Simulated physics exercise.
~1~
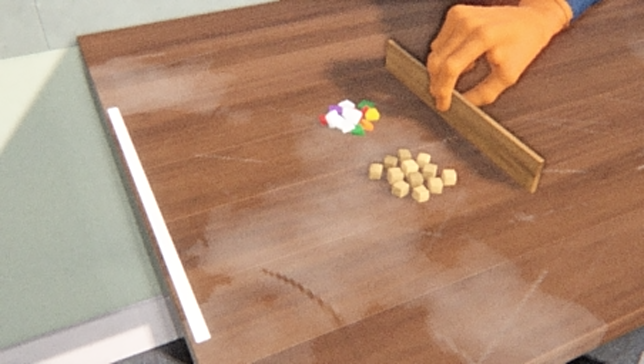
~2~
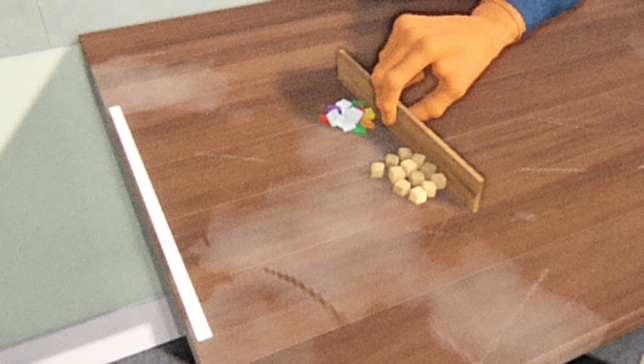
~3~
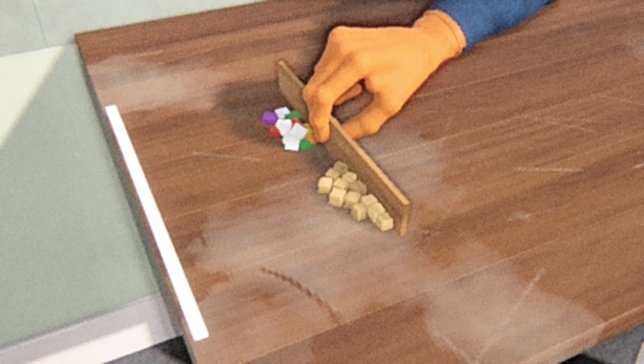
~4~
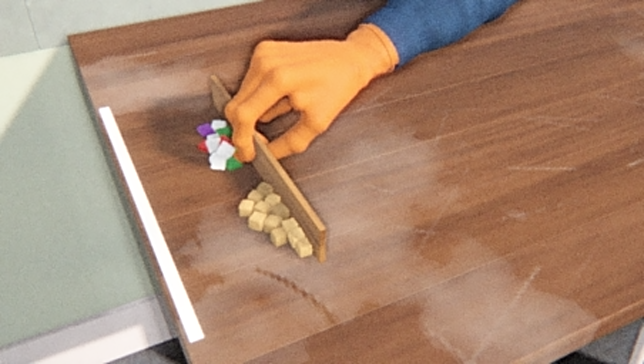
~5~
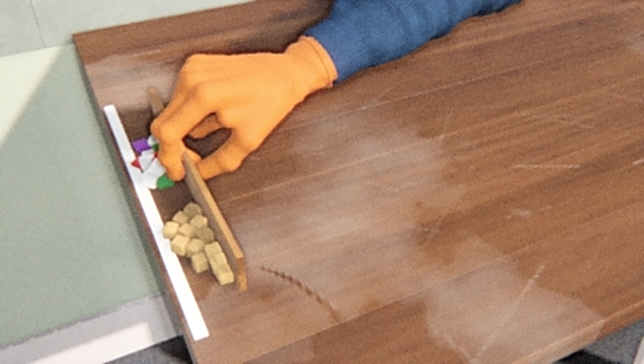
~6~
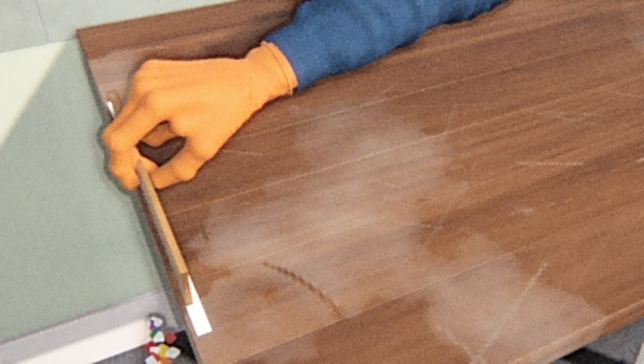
An orange-gloved hand pushes two small piles left with a wooden strip, over the table edge.
